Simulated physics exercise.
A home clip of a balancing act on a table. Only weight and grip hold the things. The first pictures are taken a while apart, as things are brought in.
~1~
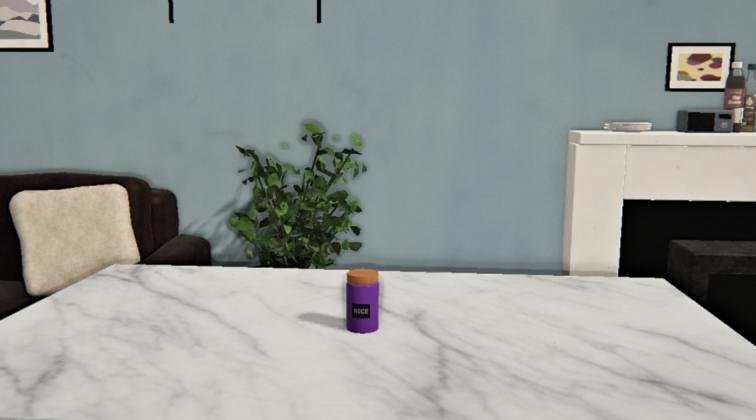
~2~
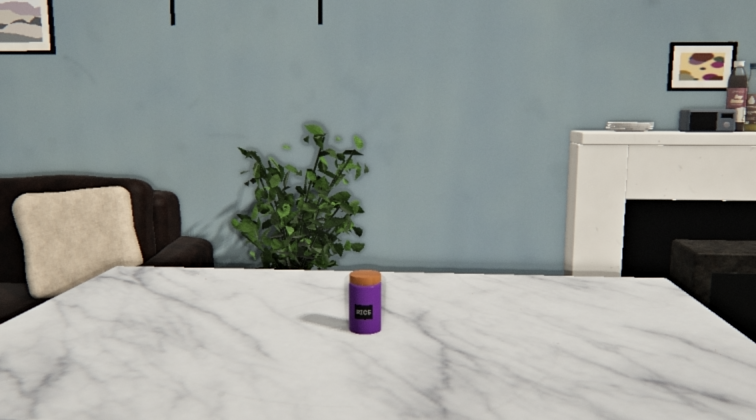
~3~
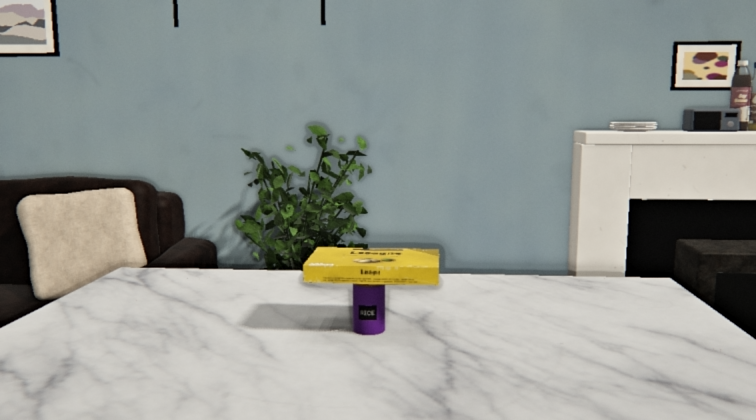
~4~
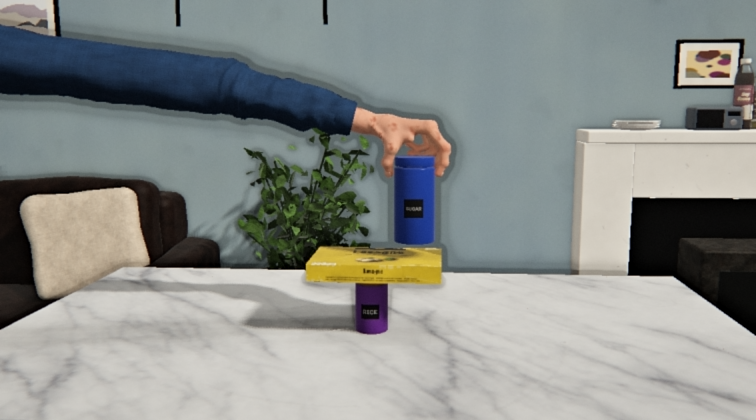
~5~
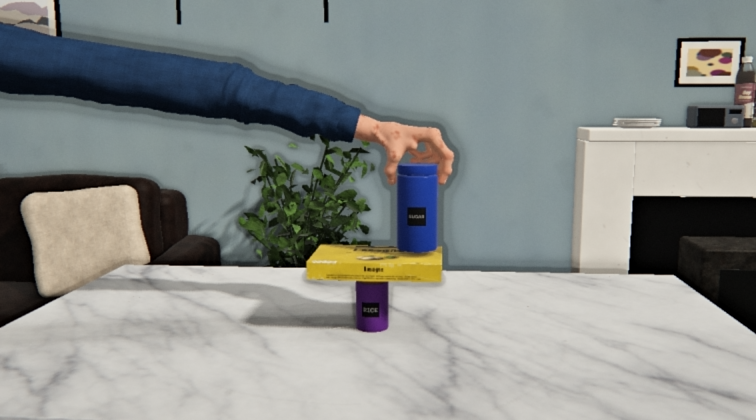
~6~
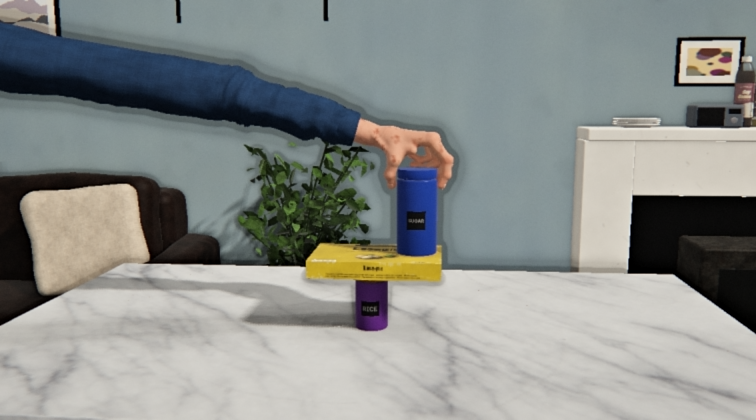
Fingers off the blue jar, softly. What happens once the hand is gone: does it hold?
It comes apart.
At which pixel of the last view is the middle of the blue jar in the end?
Near (491, 311).
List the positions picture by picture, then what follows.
In the first picture, the last thing is not in view yet.
In the second picture, the last thing is not in view yet.
In the third picture, the last thing is not in view yet; yellow packet (374, 265).
The fourth picture shows still above its spot; blue jar (415, 199); yellow packet (377, 264).
The fifth picture shows still above its spot; blue jar (417, 207); yellow packet (377, 262).
The sixth picture shows in place under the hand; blue jar (417, 211); yellow packet (377, 261).
Then, 0.40 s on from there, blue jar now fallen; yellow packet turned 69° from how it was put.
Then, 0.70 s on from there, yellow packet on its side.
In the end, fallen, blue jar and yellow packet; purple jar unmoved. At the end, from the last picture's camera, blue jar near (491, 311). The stack gives way.
